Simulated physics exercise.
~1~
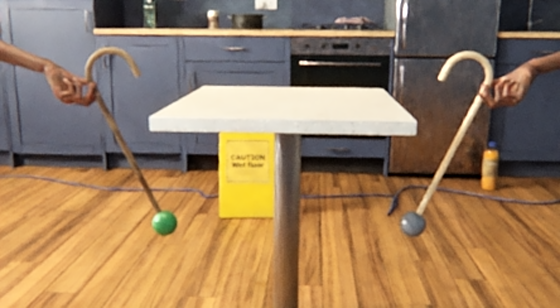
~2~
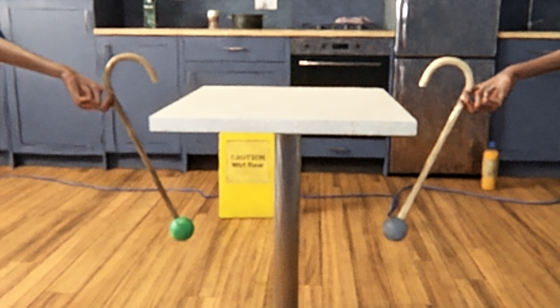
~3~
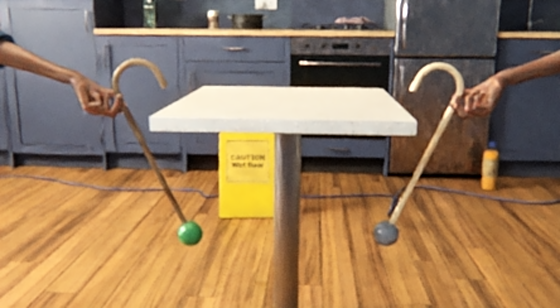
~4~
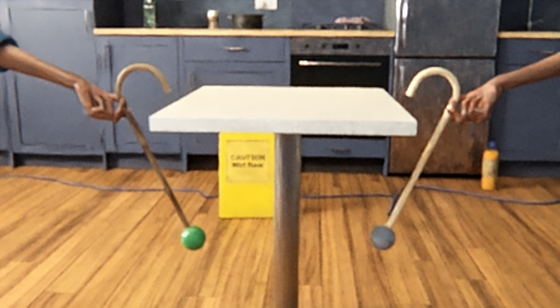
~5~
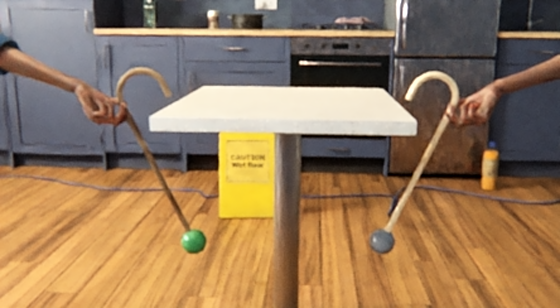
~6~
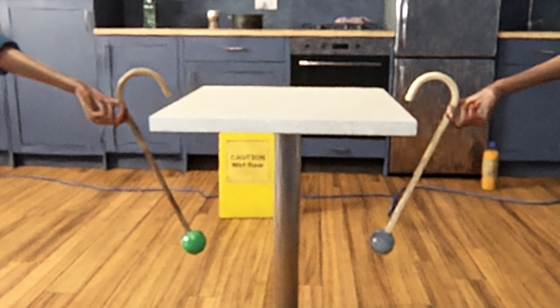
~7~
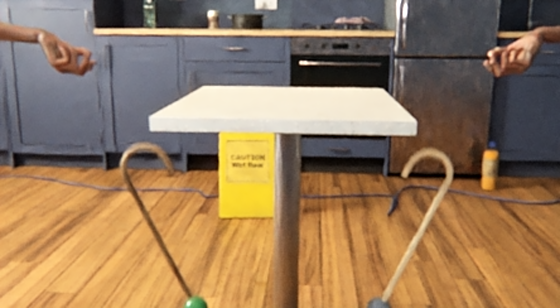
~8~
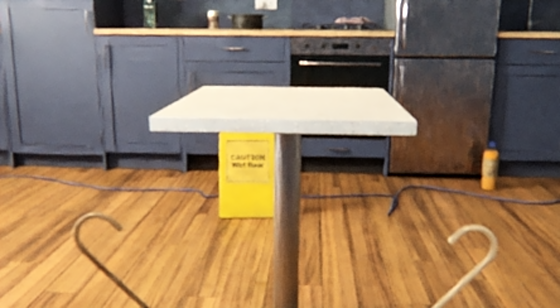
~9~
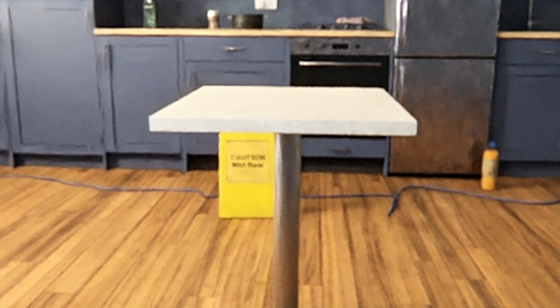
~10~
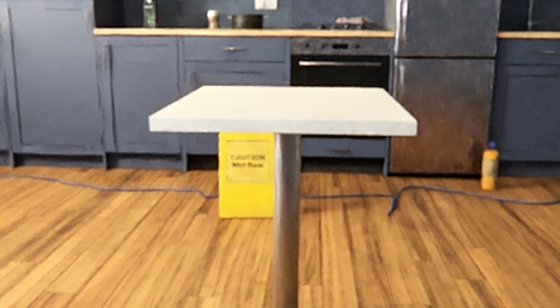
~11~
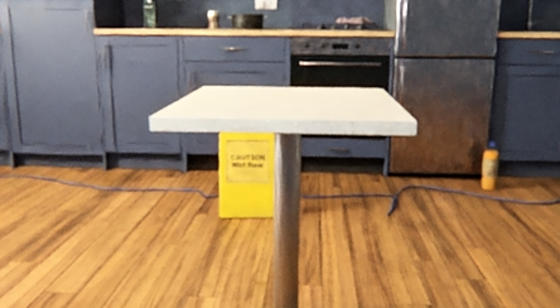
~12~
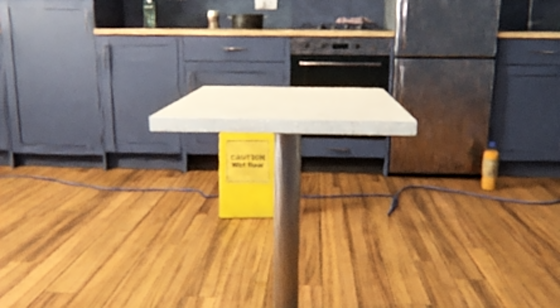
At first, two hands reach in from either side of a small white table in a kitchen, each holding a hooked cane-like ladle, one with a green ball at its lower end and the other with a grey ball. The hands move both ladles inward until the hooks sit near the table's opposite edges, then hold them almost still. Next, both hands let go and draw back, and the two ladles drop. They tilt as they fall, their hooks moving outward near the floor. Finally, both are out of view, leaving the table standing alone.
